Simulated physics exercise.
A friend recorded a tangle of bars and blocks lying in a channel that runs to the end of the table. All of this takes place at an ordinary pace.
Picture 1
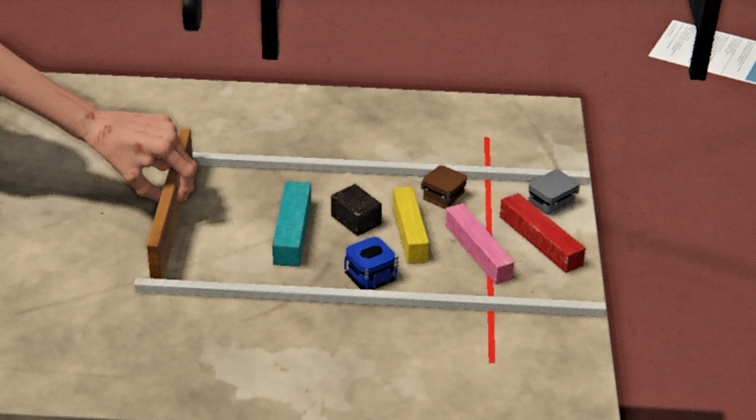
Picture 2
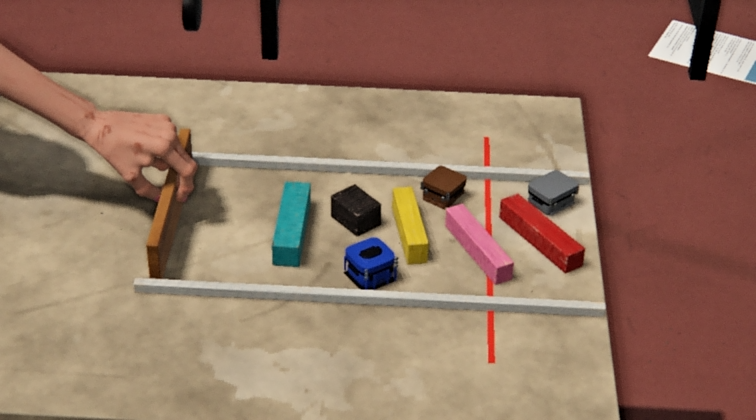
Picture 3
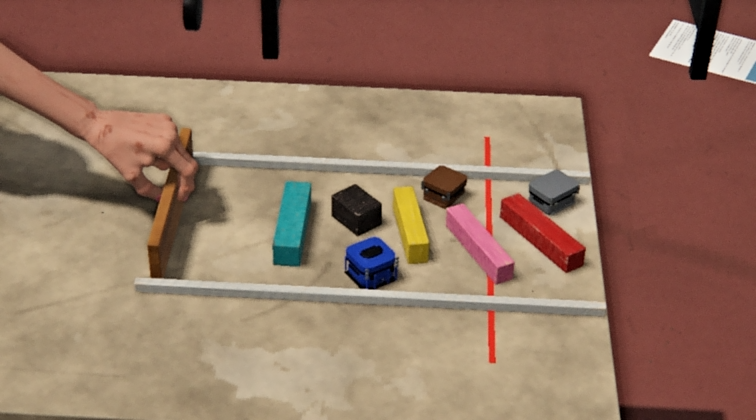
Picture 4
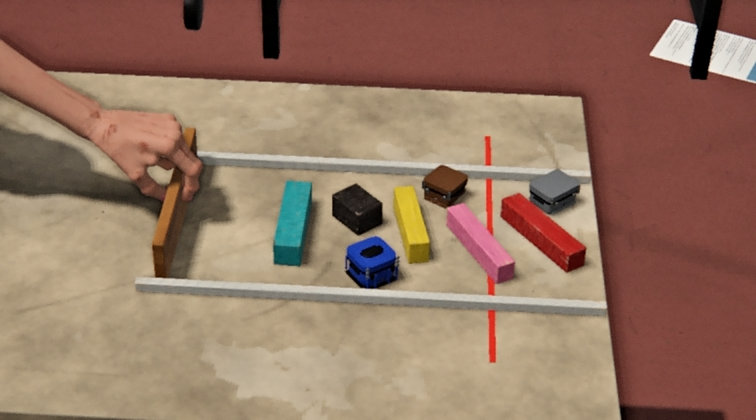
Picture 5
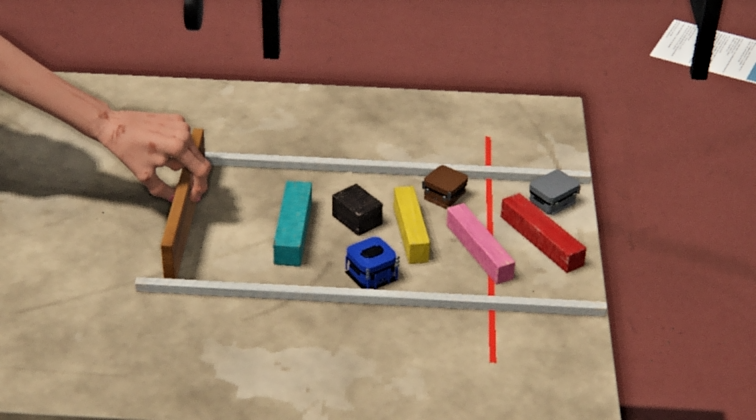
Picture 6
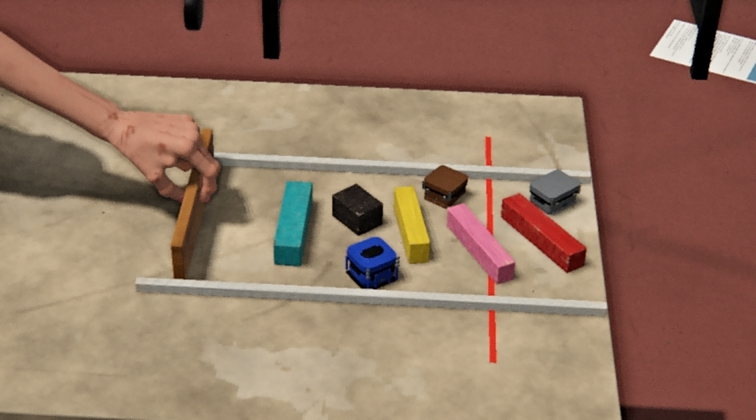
A hand slid an upright wooden board slowly a short way to the right between two pale rails, while the colourful bars and blocks ahead of it, near a red line, stayed still.
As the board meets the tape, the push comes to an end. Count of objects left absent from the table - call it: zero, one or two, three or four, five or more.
My call is one or two.
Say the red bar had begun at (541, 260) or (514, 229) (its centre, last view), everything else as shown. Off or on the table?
Red bar - first try is safe, second try slides off.
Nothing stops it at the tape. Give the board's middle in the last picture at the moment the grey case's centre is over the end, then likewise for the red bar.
At (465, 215) for the grey case; at (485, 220) for the red bar.
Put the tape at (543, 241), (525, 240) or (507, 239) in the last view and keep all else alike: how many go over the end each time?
It would be 4, 3 and 2.
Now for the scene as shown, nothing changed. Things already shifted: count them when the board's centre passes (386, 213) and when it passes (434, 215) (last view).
So far 5, and 8 at the second.
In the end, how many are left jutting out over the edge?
Expected count: 0.
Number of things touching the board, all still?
In contact: 3.
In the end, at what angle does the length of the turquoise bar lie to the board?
The angle comes out near 0 degrees.
Soon after, none off yet; grey case at rest near (554, 194); red bar at rest near (543, 232); pink bar at rest near (480, 243).
After that, none off yet; grey case at rest near (554, 194); red bar at rest near (543, 232); pink bar displaced a little near (496, 244).
In the end, the number that fall off is one or two; gone, red bar and grey case.
